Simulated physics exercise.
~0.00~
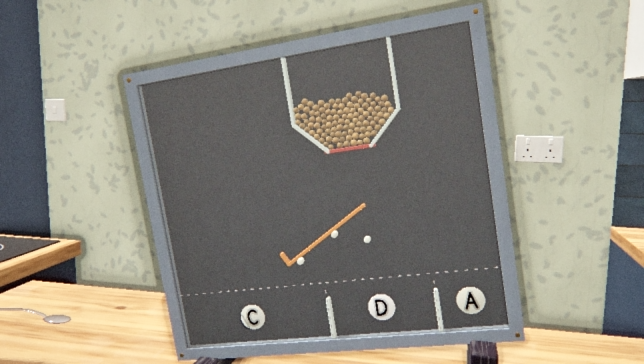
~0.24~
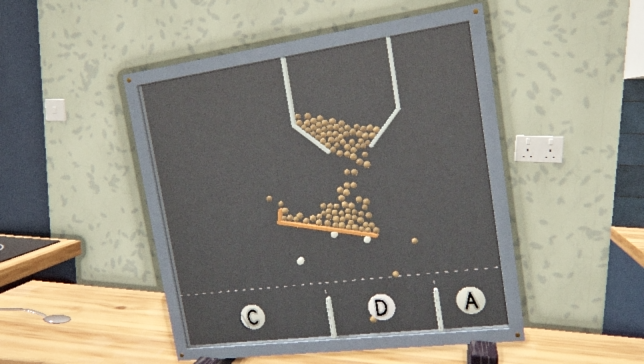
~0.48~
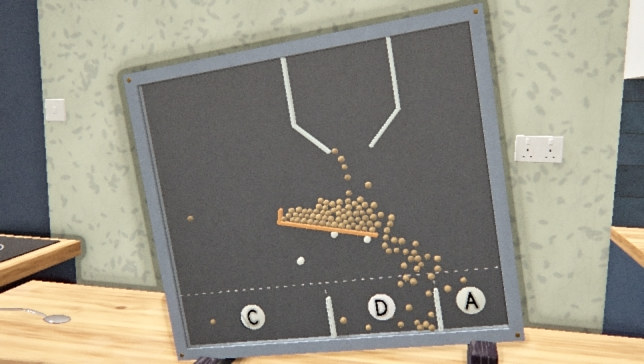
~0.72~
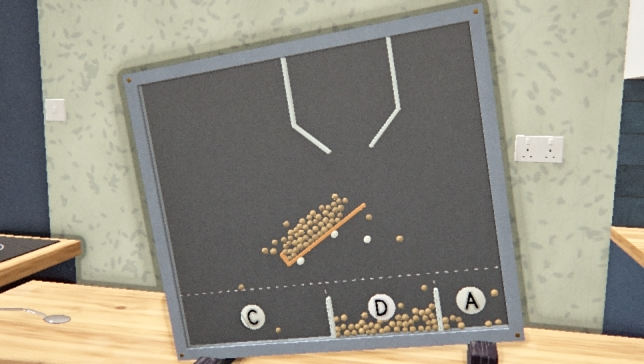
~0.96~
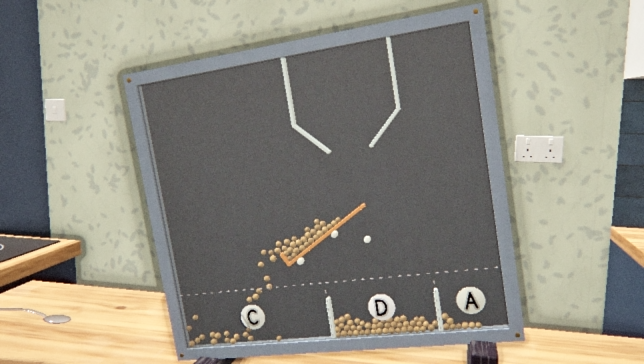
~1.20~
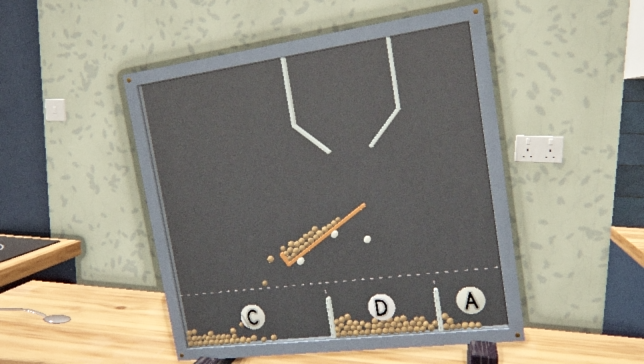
At the start, wooden beads rest in a hopper above a tilted orange rocker, with bins lettered C, D and A below in a framed, clear-faced dispenser. The red slide at the hopper's mouth is gone next, and the beads pour down onto the rocker, whose right end has dipped slightly. They pile up there and spill off the right side, mostly toward D. With the hopper empty, the rocker tips back left and beads slide into C. Finally, D holds the most, C has a smaller heap, A has a few, and some beads remain on the rocker.
